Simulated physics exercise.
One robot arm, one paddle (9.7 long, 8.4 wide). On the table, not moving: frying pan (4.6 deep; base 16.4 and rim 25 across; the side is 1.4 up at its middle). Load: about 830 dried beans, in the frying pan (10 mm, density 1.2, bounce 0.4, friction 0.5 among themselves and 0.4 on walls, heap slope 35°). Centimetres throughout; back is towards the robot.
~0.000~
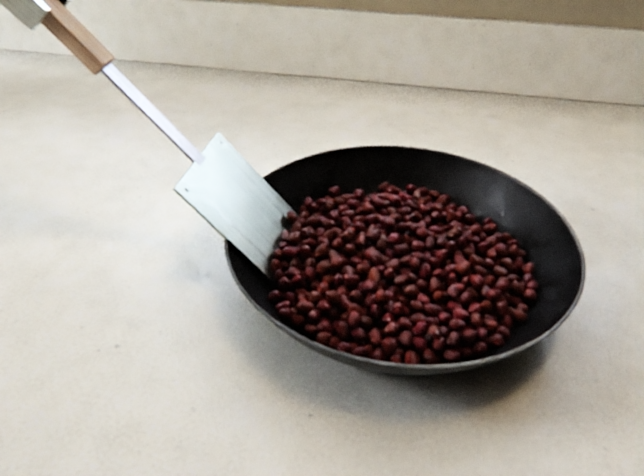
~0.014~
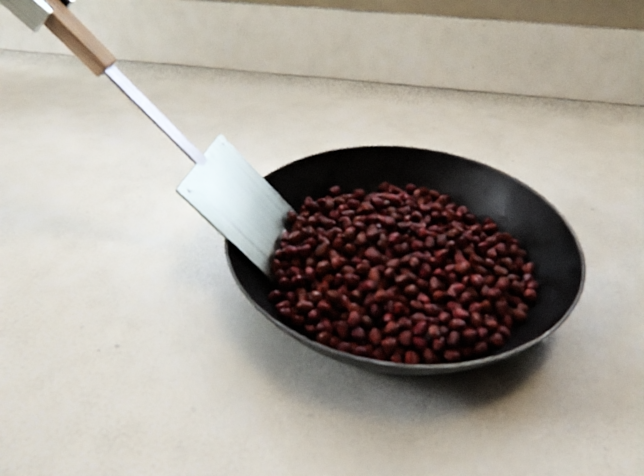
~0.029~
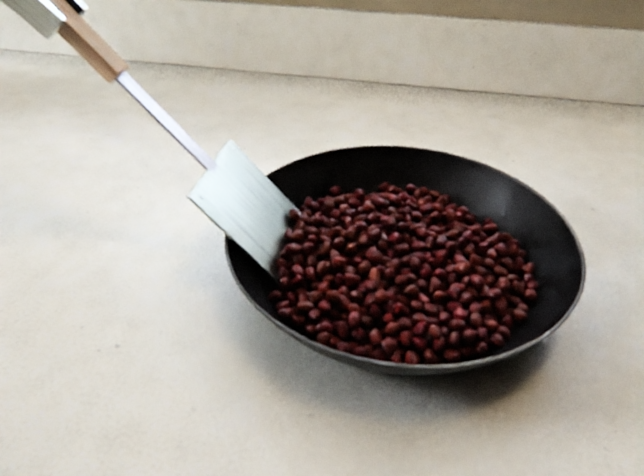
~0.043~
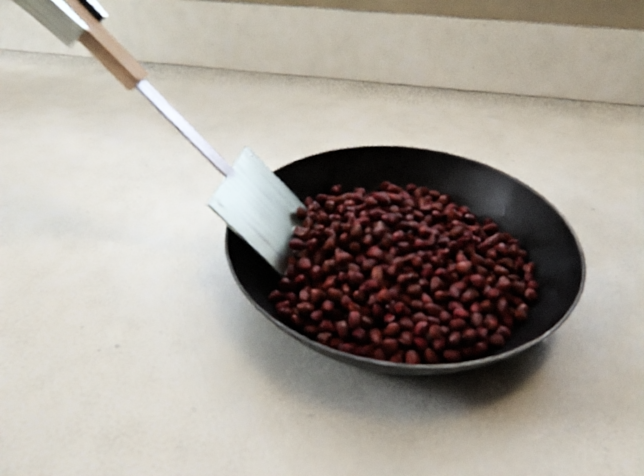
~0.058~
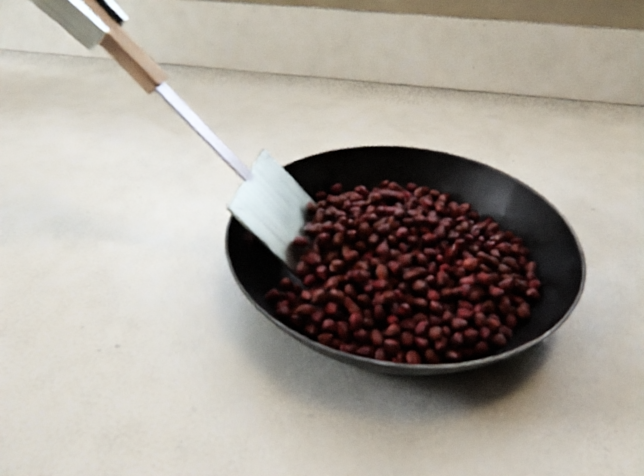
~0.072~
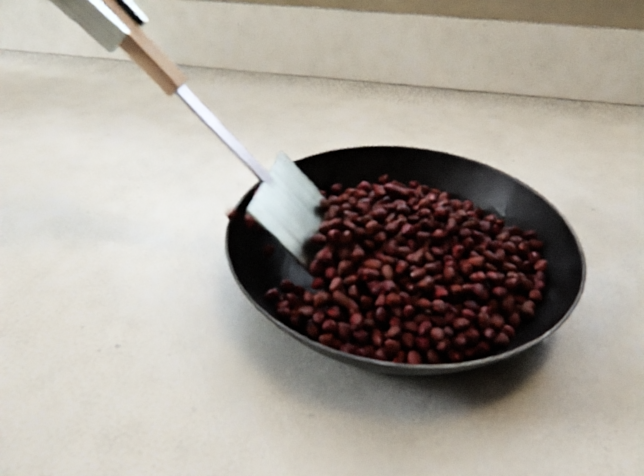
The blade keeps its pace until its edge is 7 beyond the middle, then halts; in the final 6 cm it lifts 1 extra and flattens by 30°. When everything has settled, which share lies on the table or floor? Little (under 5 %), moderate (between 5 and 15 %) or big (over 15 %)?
Answer: Moderate; between 5 and 15 % of the dried beans finish on the table or floor.
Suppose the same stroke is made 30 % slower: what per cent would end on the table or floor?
In that case some 10 per cent.
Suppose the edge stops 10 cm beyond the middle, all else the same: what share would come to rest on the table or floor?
In that case some 40 per cent.
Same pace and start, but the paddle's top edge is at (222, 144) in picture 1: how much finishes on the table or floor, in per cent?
Some 15 per cent.
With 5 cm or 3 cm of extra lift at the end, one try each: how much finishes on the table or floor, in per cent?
Some 20 and 15 per cent.
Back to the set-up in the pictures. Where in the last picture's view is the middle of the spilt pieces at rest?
At about (603, 292).
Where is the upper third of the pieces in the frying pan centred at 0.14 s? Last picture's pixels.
At about (466, 242).
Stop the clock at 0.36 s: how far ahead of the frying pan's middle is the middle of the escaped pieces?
Roughly 14 cm.
After 0.11 s, sloping 48°, highest piece 9 above the table; 830 in the frying pan, 2 on the blade or in flight.
After 0.14 s, sloping 36°, highest piece 12 above the table; 829 in the frying pan, 3 on the blade or in flight.
After 0.36 s, sloping 18°, highest piece 6 above the table; 763 in the frying pan, 64 on the table or floor, 5 on the blade or in flight.
After 1.41 s, sloping 18°, highest piece 6 above the table; 762 in the frying pan, 70 on the table or floor.
At rest, 762 in the frying pan, 70 on the table or floor. That is 8 % on the table or floor.
